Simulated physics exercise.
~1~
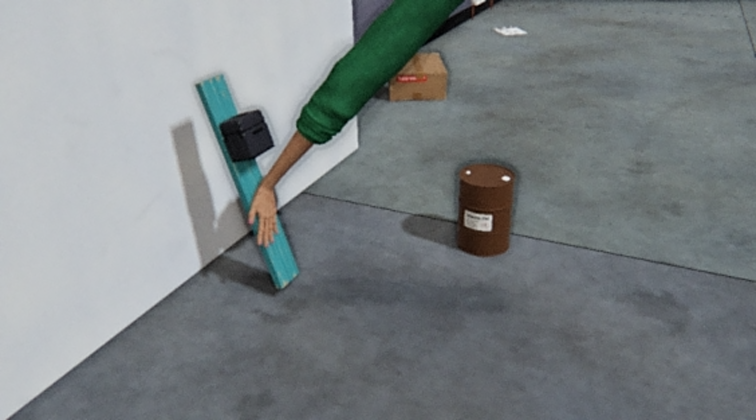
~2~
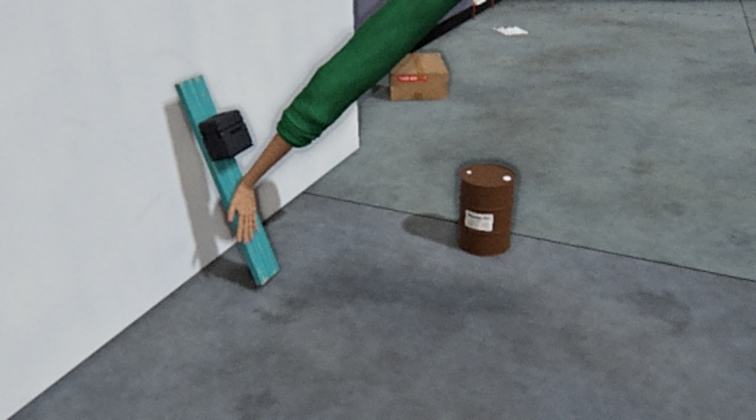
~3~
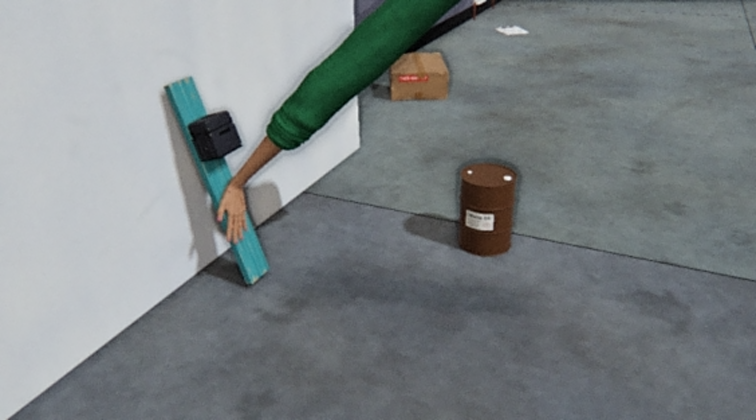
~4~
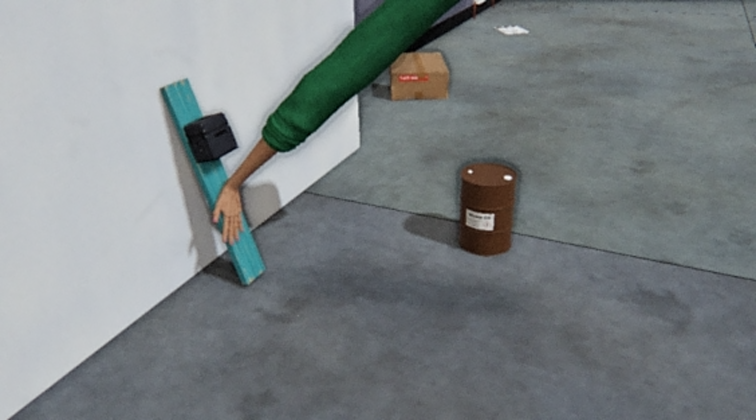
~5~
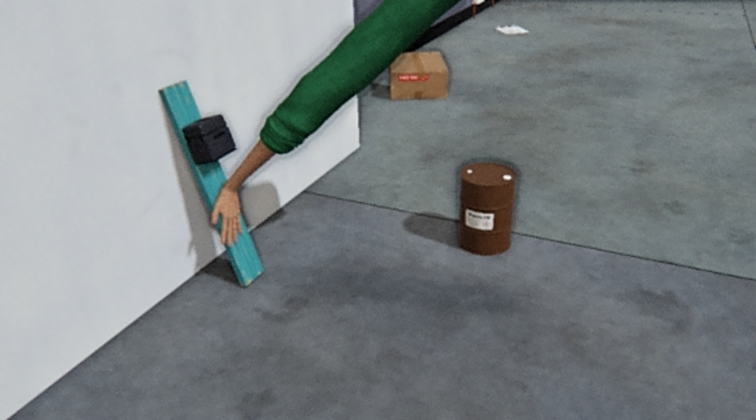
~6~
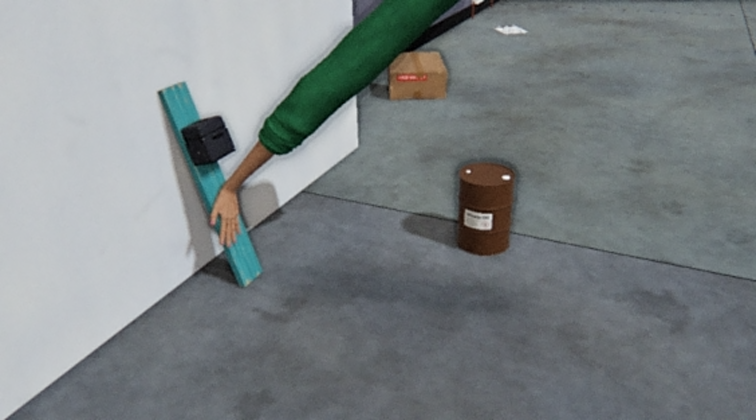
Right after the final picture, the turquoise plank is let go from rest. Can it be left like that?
It will not shift.
Then, 0.50 s on from there, no change.
Then, 1.10 s on from there, turquoise plank resting near (213, 188).
In the end, both unmoved. At the end, from the last picture's camera, turquoise plank near (213, 188). The plank holds.
